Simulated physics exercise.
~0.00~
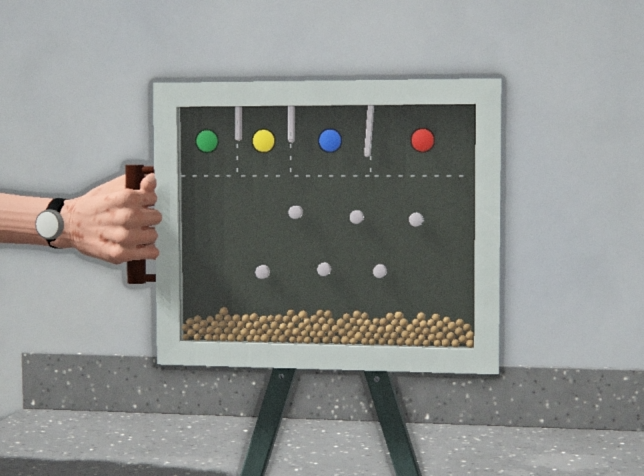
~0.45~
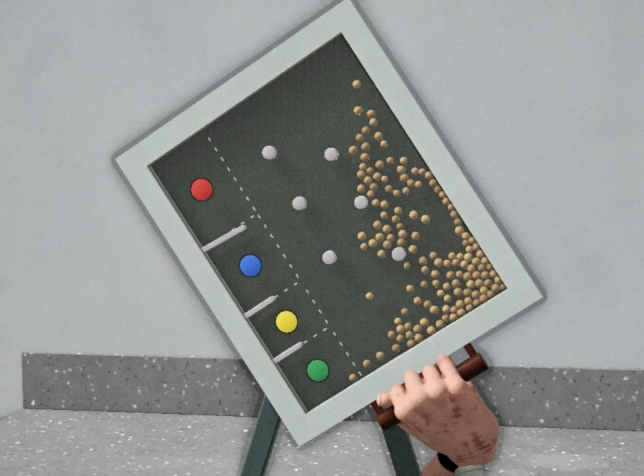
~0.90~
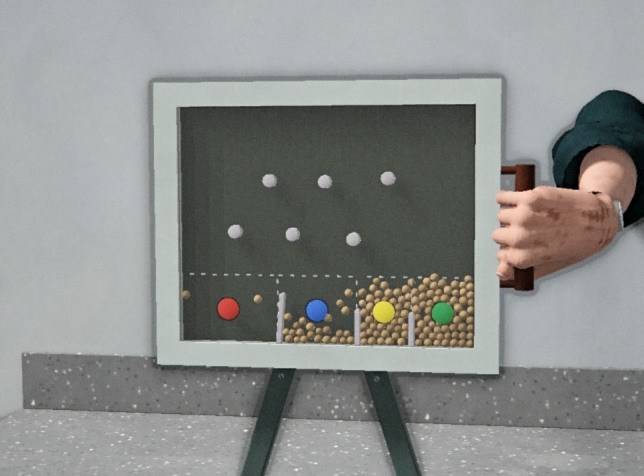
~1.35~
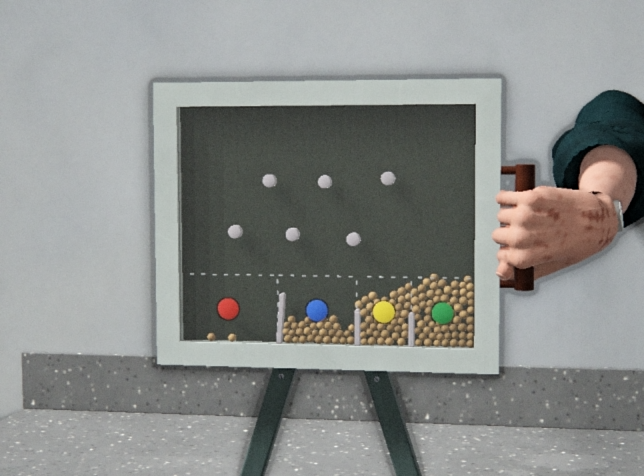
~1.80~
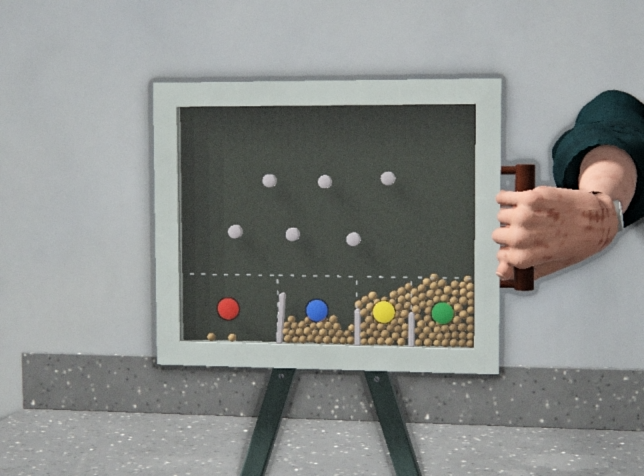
Against a plain grey wall, a hand turned a framed, clear-fronted case anticlockwise until it was upside down, and the small wooden beads slid and tumbled into the pockets, ending heaped by the green and yellow dots, lower by blue, with barely any below red.
